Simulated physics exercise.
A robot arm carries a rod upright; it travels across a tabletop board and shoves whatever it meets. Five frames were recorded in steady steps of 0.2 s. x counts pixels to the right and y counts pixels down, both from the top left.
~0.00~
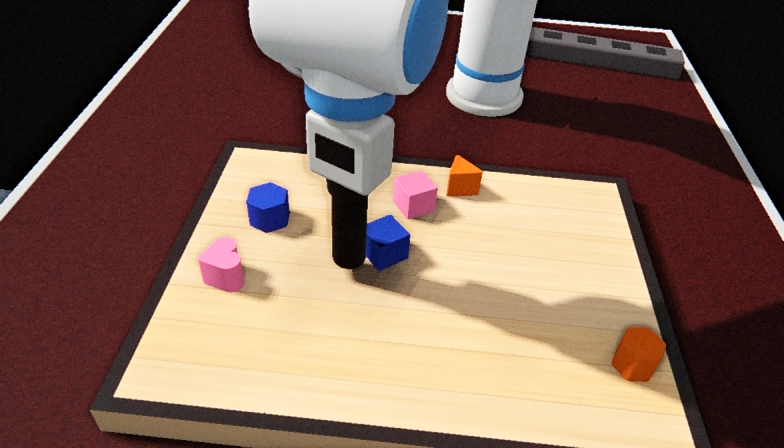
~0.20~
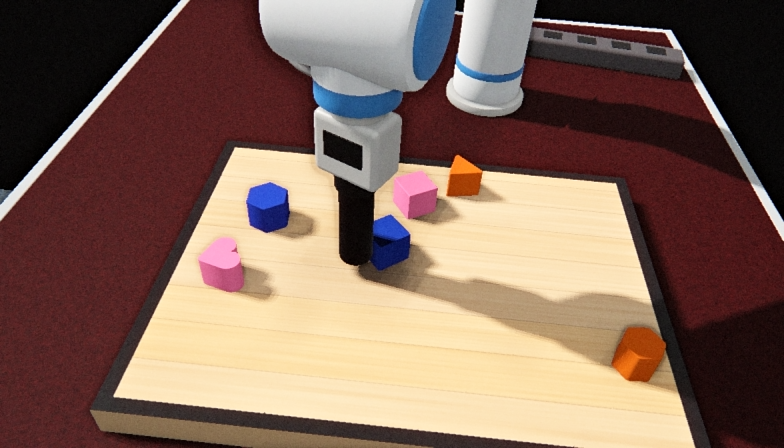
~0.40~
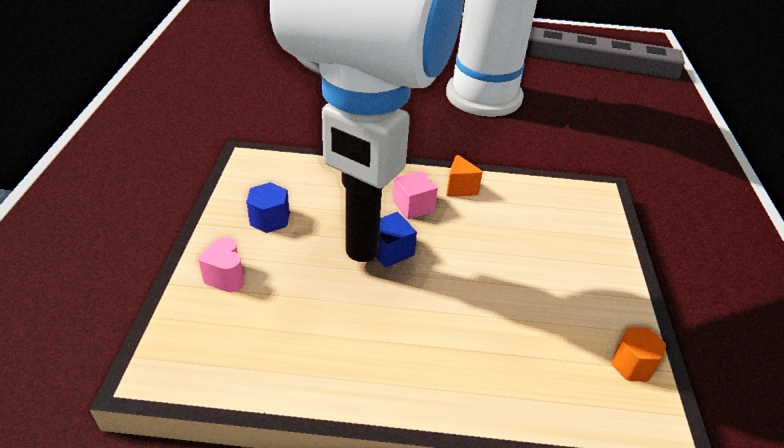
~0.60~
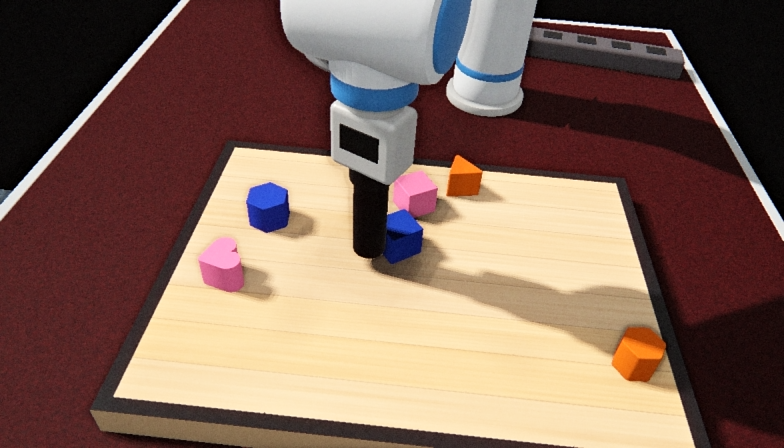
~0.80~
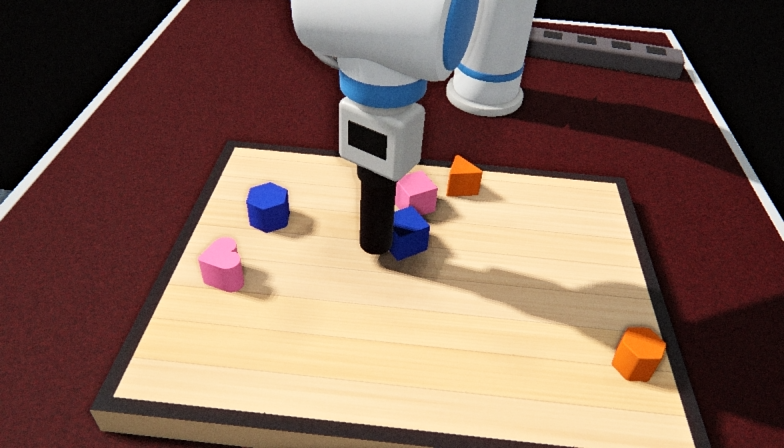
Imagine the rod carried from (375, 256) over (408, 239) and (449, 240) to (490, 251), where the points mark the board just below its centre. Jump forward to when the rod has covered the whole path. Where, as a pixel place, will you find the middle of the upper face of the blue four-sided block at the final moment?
The centre of its top will be at (473, 199).
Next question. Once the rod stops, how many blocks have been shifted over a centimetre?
It will shift just one block.
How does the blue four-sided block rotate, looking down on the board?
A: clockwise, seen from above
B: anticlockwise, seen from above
B
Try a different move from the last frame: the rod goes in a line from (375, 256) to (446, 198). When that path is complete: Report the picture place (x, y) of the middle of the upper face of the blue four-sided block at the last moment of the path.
It sits at (469, 194).
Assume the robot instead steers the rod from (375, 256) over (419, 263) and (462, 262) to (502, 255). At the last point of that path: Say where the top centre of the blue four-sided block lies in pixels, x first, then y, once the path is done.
About (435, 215).
On the path given first. One third of the way, rod (410, 228); blue four-sided block (440, 206).
Two thirds of the way, rod (453, 230); blue four-sided block (472, 199), turned 40° anticlockwise.
At the end, rod (492, 241); blue four-sided block (473, 199), turned 45° anticlockwise; pink four-sided block still.
